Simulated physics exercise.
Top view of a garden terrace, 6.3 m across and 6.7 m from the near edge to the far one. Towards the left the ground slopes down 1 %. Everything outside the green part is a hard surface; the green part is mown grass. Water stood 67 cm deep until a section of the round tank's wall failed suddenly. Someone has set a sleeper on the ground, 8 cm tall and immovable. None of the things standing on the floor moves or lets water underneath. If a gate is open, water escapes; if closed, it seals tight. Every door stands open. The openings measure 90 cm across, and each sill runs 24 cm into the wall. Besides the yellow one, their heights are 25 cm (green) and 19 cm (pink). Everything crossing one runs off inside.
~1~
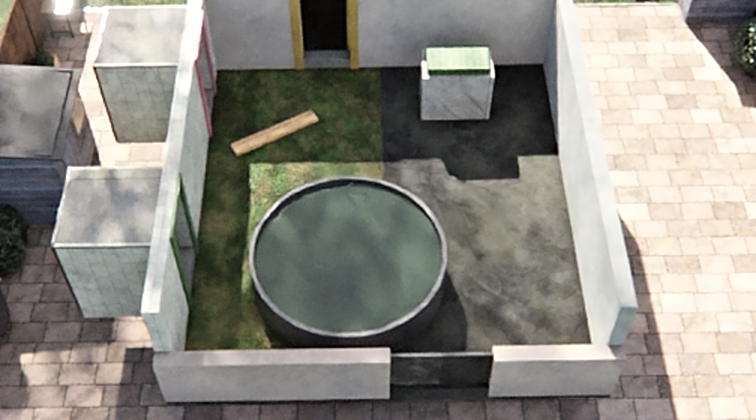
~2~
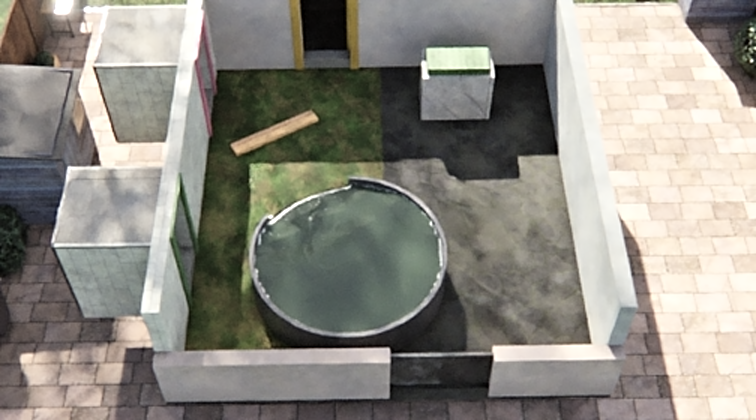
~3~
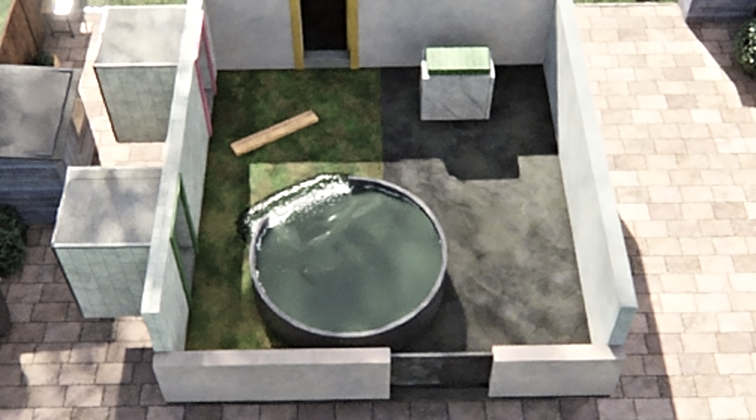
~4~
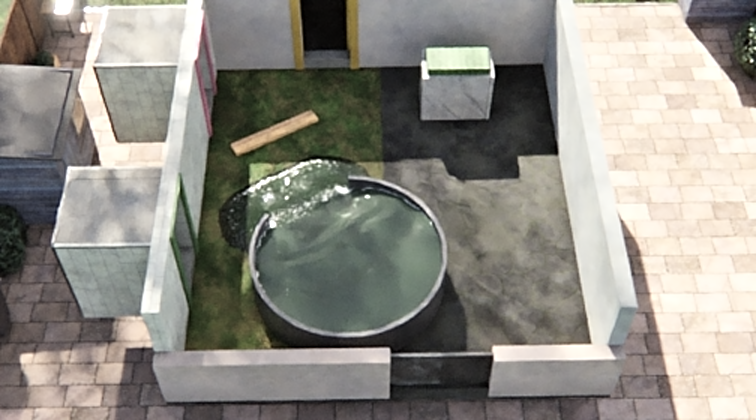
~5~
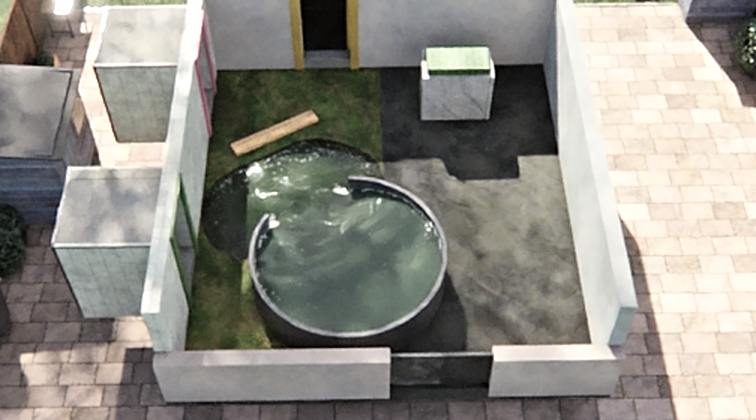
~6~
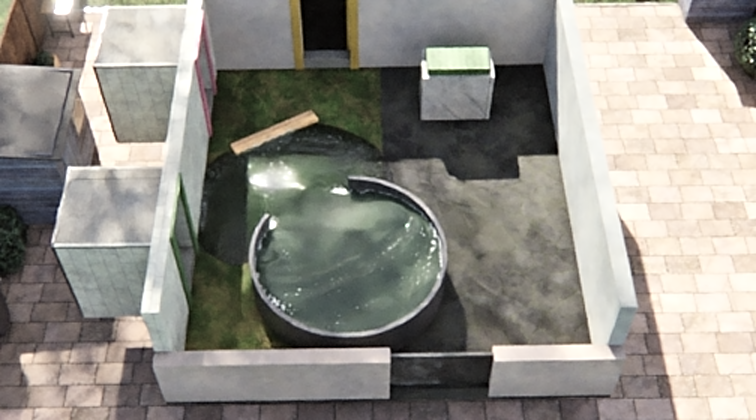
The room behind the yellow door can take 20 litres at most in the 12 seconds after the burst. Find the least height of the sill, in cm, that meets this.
The sill would need to be roughly 19 cm high.
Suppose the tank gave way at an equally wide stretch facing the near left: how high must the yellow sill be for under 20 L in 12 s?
Required height: Approx. 9.5 cm.
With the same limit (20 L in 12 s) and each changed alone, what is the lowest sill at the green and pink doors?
You'd want about 10.5 centimetres at green and about 25 centimetres at pink.
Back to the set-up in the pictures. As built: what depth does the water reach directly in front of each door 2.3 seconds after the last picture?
Green door 7 cm, pink door 27 cm, yellow door 29 cm.
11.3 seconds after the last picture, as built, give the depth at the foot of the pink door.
About 13.5 centimetres.
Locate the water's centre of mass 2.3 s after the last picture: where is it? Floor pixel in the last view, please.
I'd say around (309, 199).
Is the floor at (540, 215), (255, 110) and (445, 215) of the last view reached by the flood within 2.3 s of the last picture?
Untouched; soaked; untouched.
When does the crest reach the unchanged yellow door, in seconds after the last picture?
Near 2.4 s.
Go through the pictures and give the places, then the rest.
The first frame shows still water, 67 cm deep, in the round tank at (348, 254); the yellow door at (325, 28) is dry.
In the second frame, the front is at a hidden place, 0.3 m from the gap on the far side; 0.4 m2 of floor is wet, 67 cm left at the back.
In the third frame, the gap is on the far side, the front 0.8 m out at (247, 213); the back of the round tank holds 67 cm.
In the fourth frame, the front is at (230, 202), 1.2 m from the gap on the far side; 2.7 m2 of floor is wet, 67 cm left at the back.
In the fifth frame, the front is at (305, 143), 1.6 m from the gap on the far side; 4.4 m2 of floor is wet, 67 cm left at the back.
In the sixth frame, water pours out on the far side and has run 2.0 m, to (221, 160); about 7 cm deep outside, 66 cm at the back; the yellow door at (325, 28), 3.6 m from the gap, is still 1.6 m from the nearest water.
Then, 0.7 s after the last picture water covers 30 % of the floor, deepest (38 cm) near (296, 217); it has not reached the yellow door.
Then, 2.3 s after the last picture water covers 45 % of the floor, deepest (42 cm) near (218, 71); 29 cm at the yellow door, 1 litre in over its 23 cm sill.
Then, 11.3 s after the last picture water covers 100 % of the floor, deepest (22 cm) near (182, 380); 11 cm at the yellow door, 5 litres in over its 23 cm sill.
At the yellow door as built, the water peaked near 29 cm, 2.3 s after the last picture.
With a sill of 17 cm, 40 litres would have come in within the 12 s; with 23 cm, 5 litres. So under 20 litres takes about 19 cm.
